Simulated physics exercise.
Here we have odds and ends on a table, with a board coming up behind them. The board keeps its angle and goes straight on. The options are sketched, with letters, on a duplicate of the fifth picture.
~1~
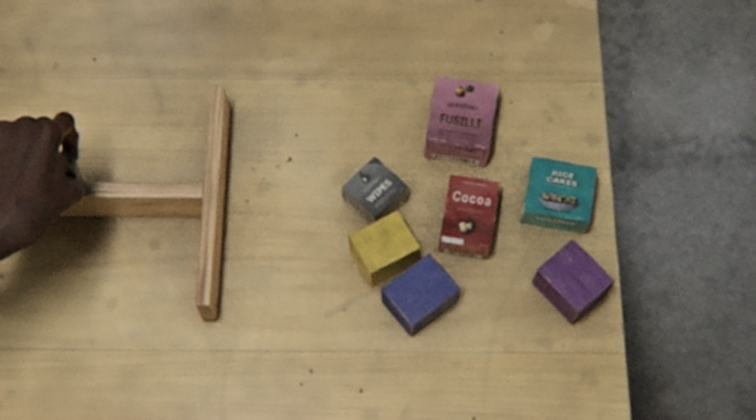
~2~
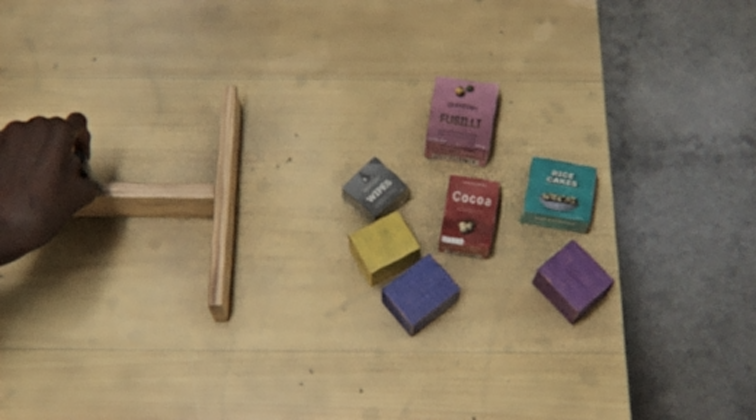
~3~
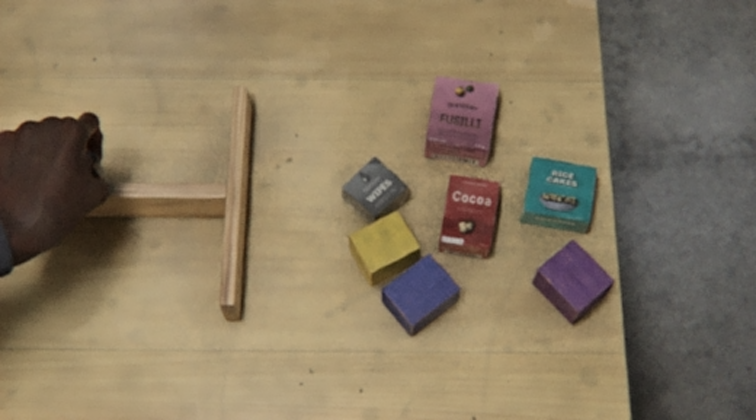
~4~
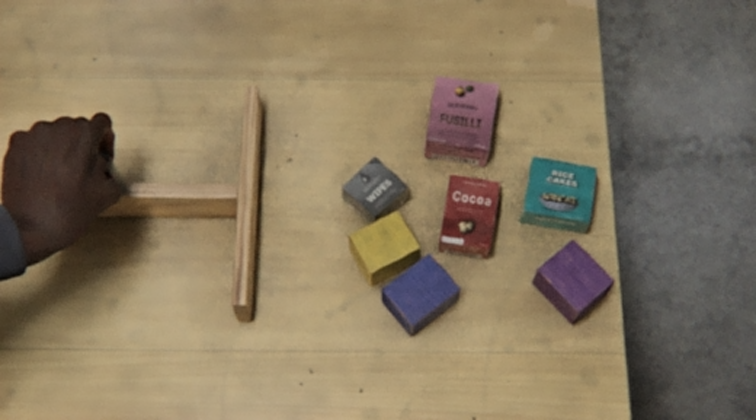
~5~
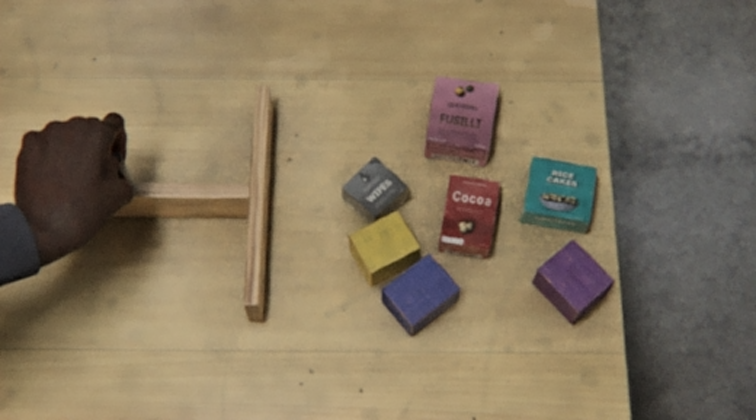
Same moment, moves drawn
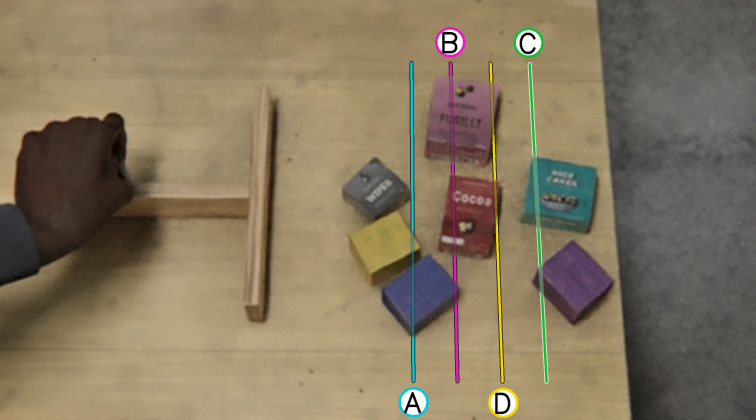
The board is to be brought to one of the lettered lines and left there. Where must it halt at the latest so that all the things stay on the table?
Stop at B.
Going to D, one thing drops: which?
It is the turquoise packet.
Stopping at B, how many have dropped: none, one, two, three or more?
The count is none.
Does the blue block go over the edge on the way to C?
No.
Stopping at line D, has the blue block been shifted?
Yes.
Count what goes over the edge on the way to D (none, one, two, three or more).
In all, one.
On the marked copy, A at (412, 213); B at (454, 213); C at (538, 213); D at (496, 213).
With B. Early on, board (329, 191); purple block (573, 282); turquoise packet (559, 195).
Further on, board (400, 192); red packet (497, 217); blue block (442, 303).
At the end, board (450, 192); turquoise packet (608, 198); red packet (545, 217); nothing has fallen.
As for the rest, A is safe but short; C drops the red packet, purple block and turquoise packet; D drops the turquoise packet.
